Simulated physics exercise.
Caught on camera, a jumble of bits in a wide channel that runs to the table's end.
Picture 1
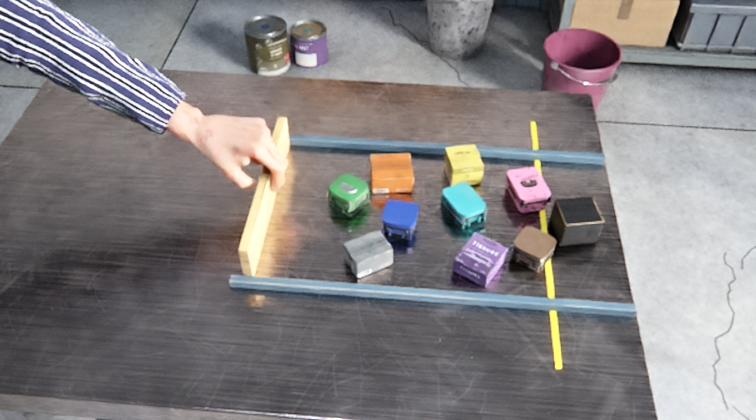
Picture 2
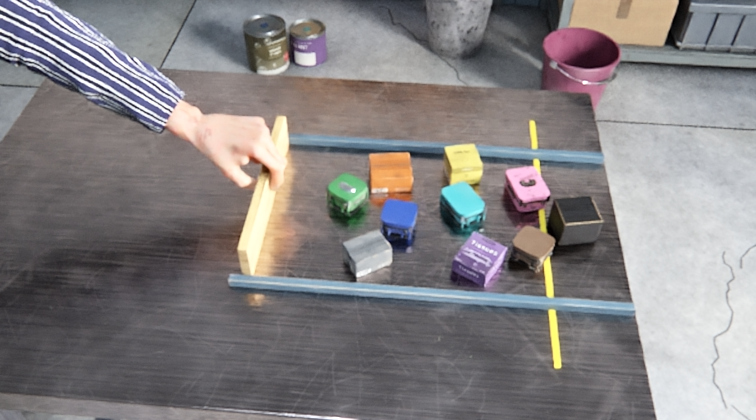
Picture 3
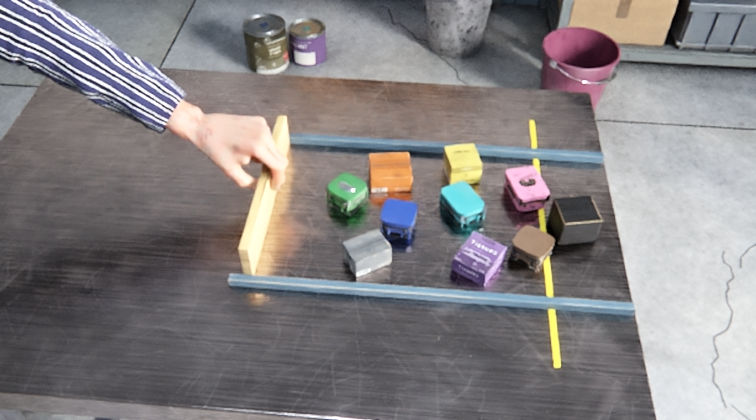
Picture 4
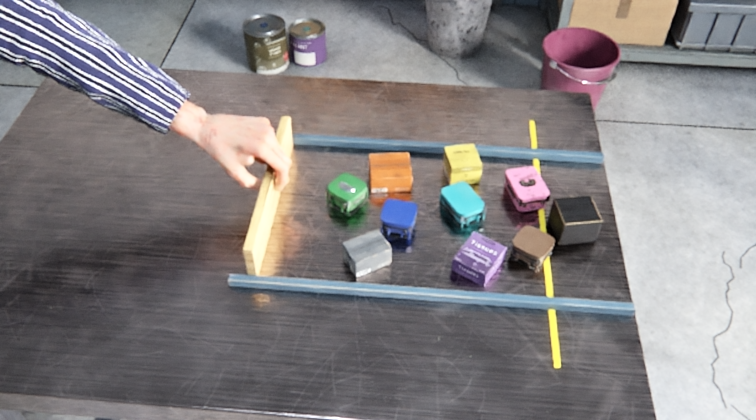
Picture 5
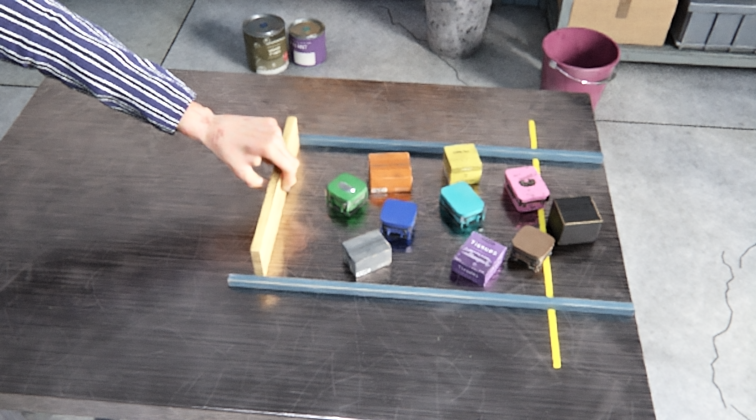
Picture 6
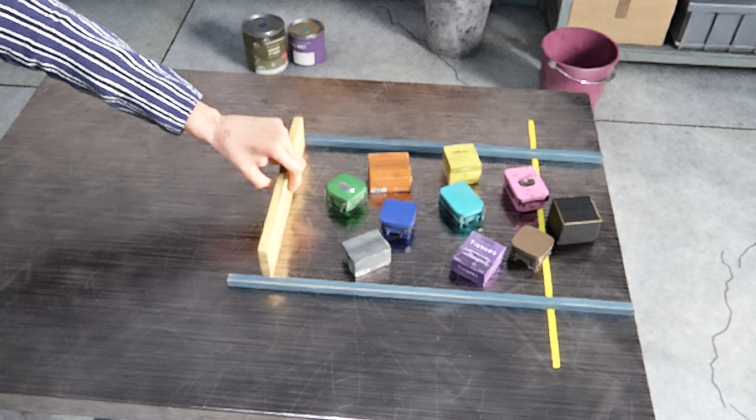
A hand in a striped sleeve holds a pale wooden board upright at the left of a channel between two blue rails, barely moving at first. It then slides the board a short way right, toward the colourful boxes and cases, which stay essentially still around the yellow tape.
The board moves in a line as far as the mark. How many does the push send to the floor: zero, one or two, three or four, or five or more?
Here the number that fall off is one or two.
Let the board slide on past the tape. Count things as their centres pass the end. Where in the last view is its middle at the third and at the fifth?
Its middle is around (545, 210) and later (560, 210).
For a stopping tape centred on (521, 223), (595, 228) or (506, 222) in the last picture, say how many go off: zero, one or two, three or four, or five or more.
One after another: None at all; at least five; none at all.
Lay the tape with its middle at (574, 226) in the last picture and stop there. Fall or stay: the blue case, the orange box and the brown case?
The blue case is kept, the orange box holds on, the brown case goes over.
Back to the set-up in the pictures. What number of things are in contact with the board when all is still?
4 of them.
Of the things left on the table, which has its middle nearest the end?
The pink case ends nearest.
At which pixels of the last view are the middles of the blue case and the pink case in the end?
First (561, 241), then (614, 194).
Soon after, none off yet; black block at rest near (574, 220); brown case at rest near (531, 248); pink case at rest near (525, 190).
After that, none off yet; black block at rest near (574, 220); brown case at rest near (532, 247); pink case moving near (531, 191).
And then, none off yet; black block displaced a little near (593, 216); brown case displaced about its own width near (578, 247); pink case displaced about its own width near (577, 192).
In the end, the number that fall off is one or two; gone, black block.
